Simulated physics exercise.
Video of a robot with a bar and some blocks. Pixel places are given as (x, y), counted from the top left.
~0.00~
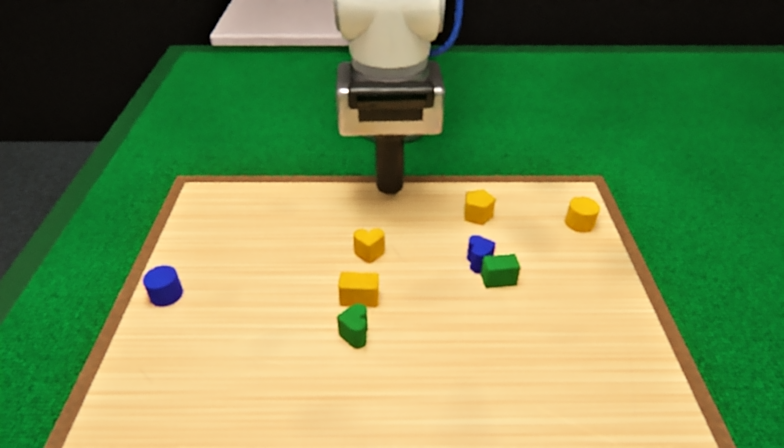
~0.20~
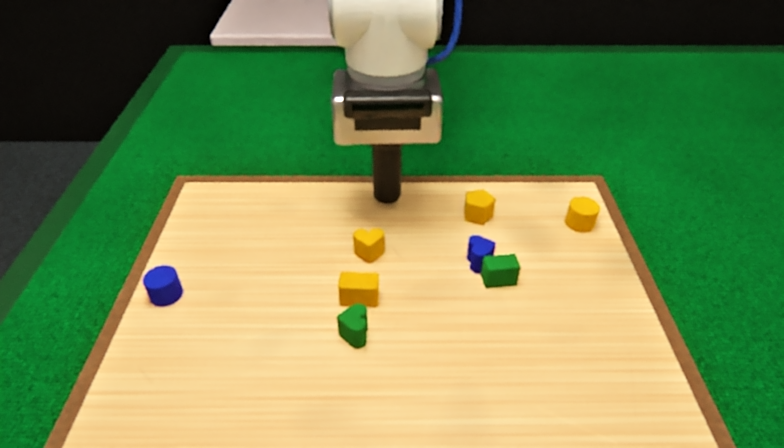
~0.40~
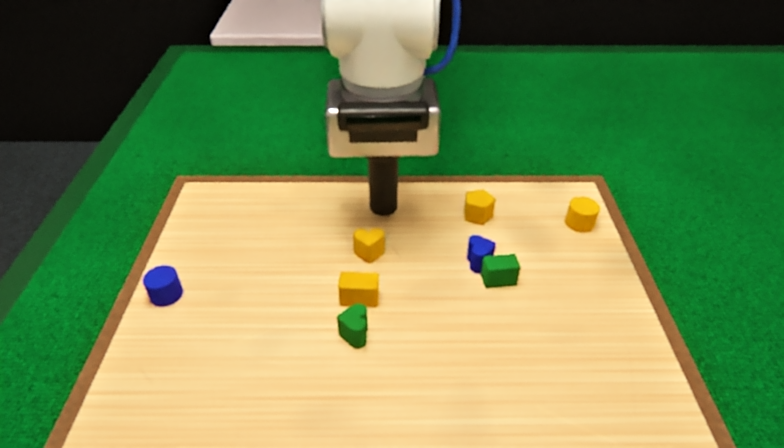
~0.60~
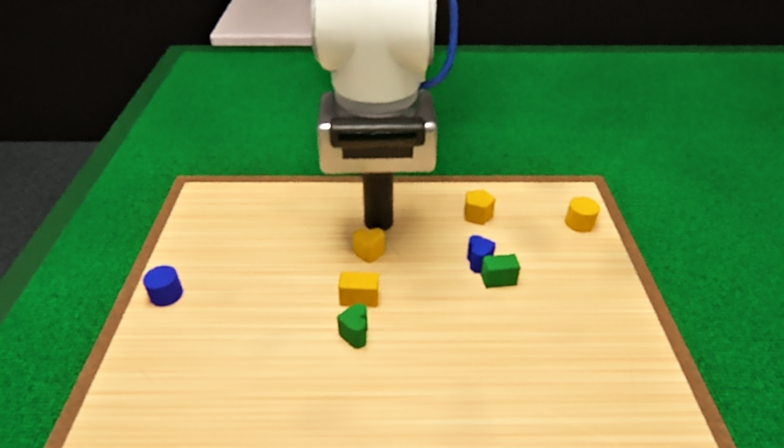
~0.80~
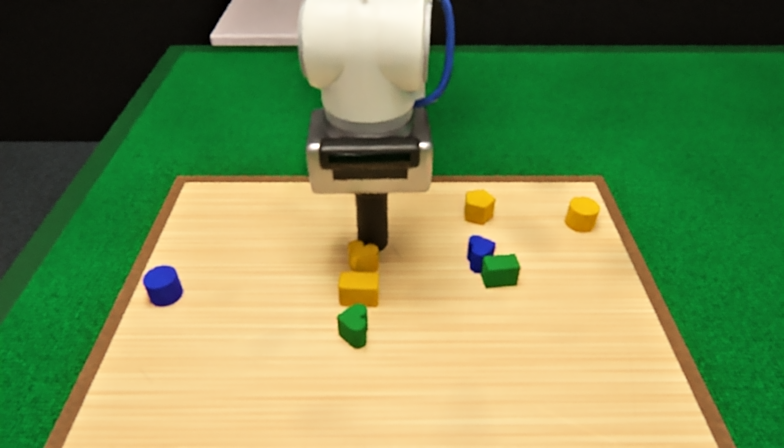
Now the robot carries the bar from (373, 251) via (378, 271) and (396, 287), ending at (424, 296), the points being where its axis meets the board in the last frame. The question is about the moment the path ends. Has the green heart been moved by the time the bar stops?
I believe not.
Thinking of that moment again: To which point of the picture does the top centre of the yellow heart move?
By then it is at (357, 267).
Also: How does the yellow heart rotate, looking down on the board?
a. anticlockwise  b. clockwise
My pick is b.
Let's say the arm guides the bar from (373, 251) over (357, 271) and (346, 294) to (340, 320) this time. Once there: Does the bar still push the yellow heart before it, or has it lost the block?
The yellow heart stays in front.
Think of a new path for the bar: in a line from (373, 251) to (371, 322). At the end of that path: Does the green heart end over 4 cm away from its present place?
Yes, that is what happens.
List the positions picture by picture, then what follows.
The first frame shows bar tip at (390, 187); block tops, green heart at (354, 316); yellow oblong block at (359, 280); yellow heart at (369, 235).
The second frame shows bar at (387, 196); blocks unchanged.
The third frame shows bar at (384, 208); blocks unchanged.
The fourth frame shows bar at (379, 224); blocks unchanged.
The fifth frame shows bar at (373, 244); green heart at (354, 316); yellow oblong block at (359, 280); yellow heart at (362, 249).
On the path given first. Halfway along, bar at (386, 273); yellow oblong block at (355, 286); yellow heart at (357, 267), turned 40° clockwise.
At the end, bar at (424, 289); green heart in place; yellow oblong block at (355, 286); yellow heart at (357, 267), turned 40° clockwise.
